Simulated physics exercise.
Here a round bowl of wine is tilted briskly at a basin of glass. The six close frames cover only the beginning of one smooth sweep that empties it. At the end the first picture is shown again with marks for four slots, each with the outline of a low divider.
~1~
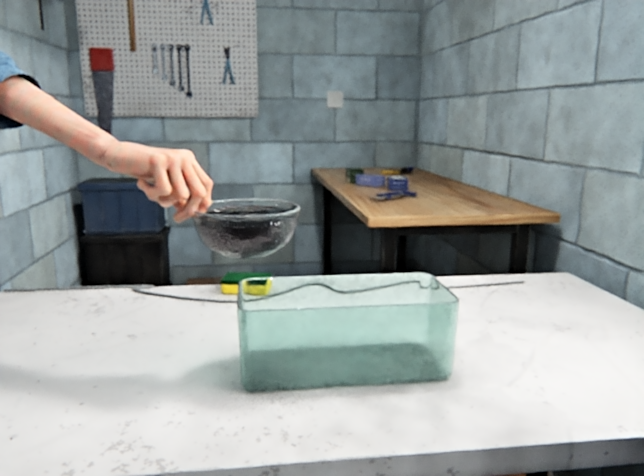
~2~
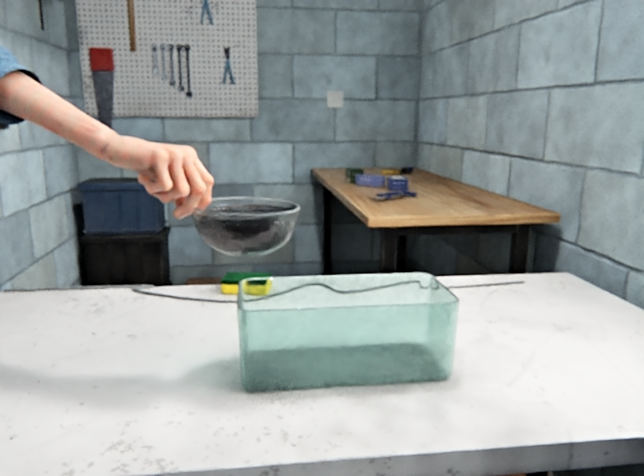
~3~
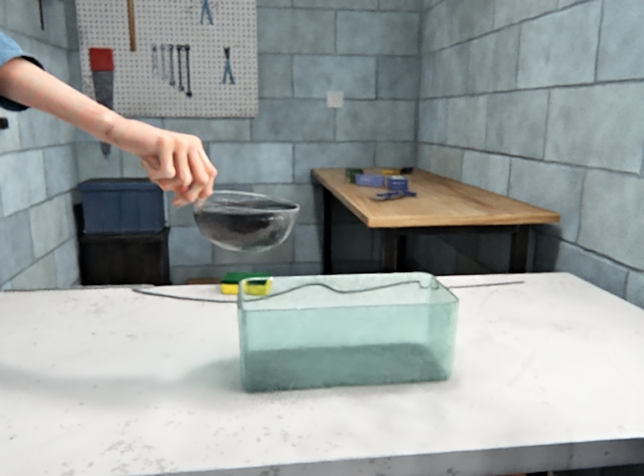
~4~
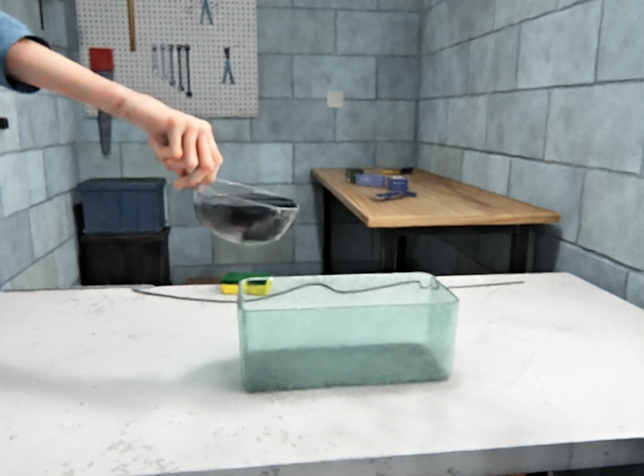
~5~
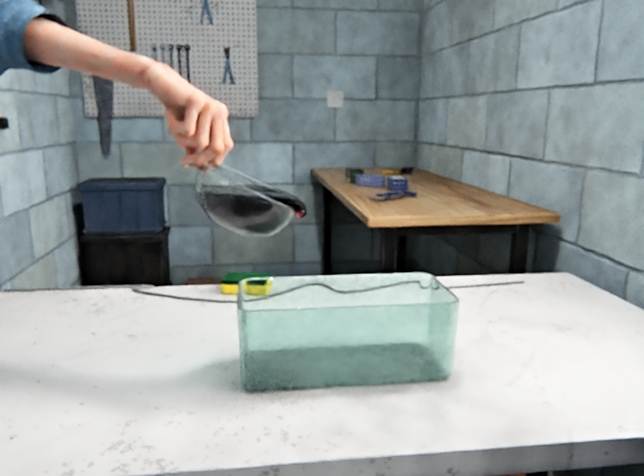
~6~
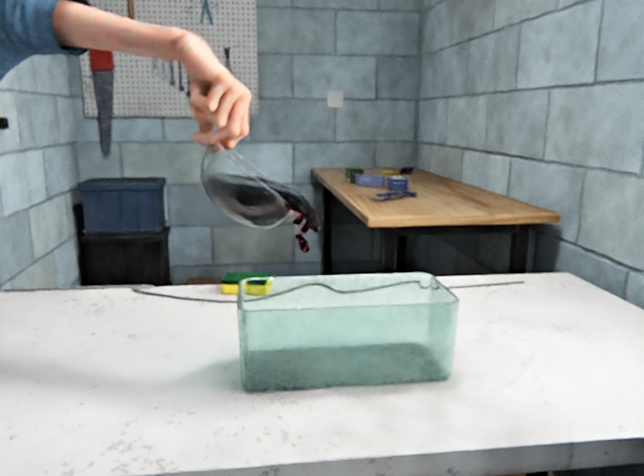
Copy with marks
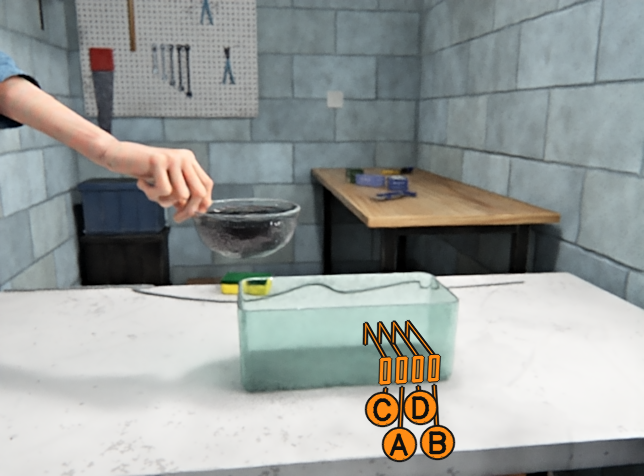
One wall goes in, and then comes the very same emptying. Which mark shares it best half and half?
C.
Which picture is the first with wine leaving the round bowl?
Picture 4.
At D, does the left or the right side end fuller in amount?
The left side.
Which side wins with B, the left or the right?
More ends on the left.
On the marked copy, A at (402, 387); B at (434, 385); C at (385, 388); D at (418, 386).
If A is chosen, about 75 % ends left of the wall and 22 % right of it; 3 % is lost outside.
If B is chosen, about 83 % ends left of the wall and 14 % right of it; 3 % is lost outside.
If C is chosen, about 50 % ends left of the wall and 48 % right of it.
If D is chosen, about 86 % ends left of the wall and 10 % right of it; 3 % is lost outside.
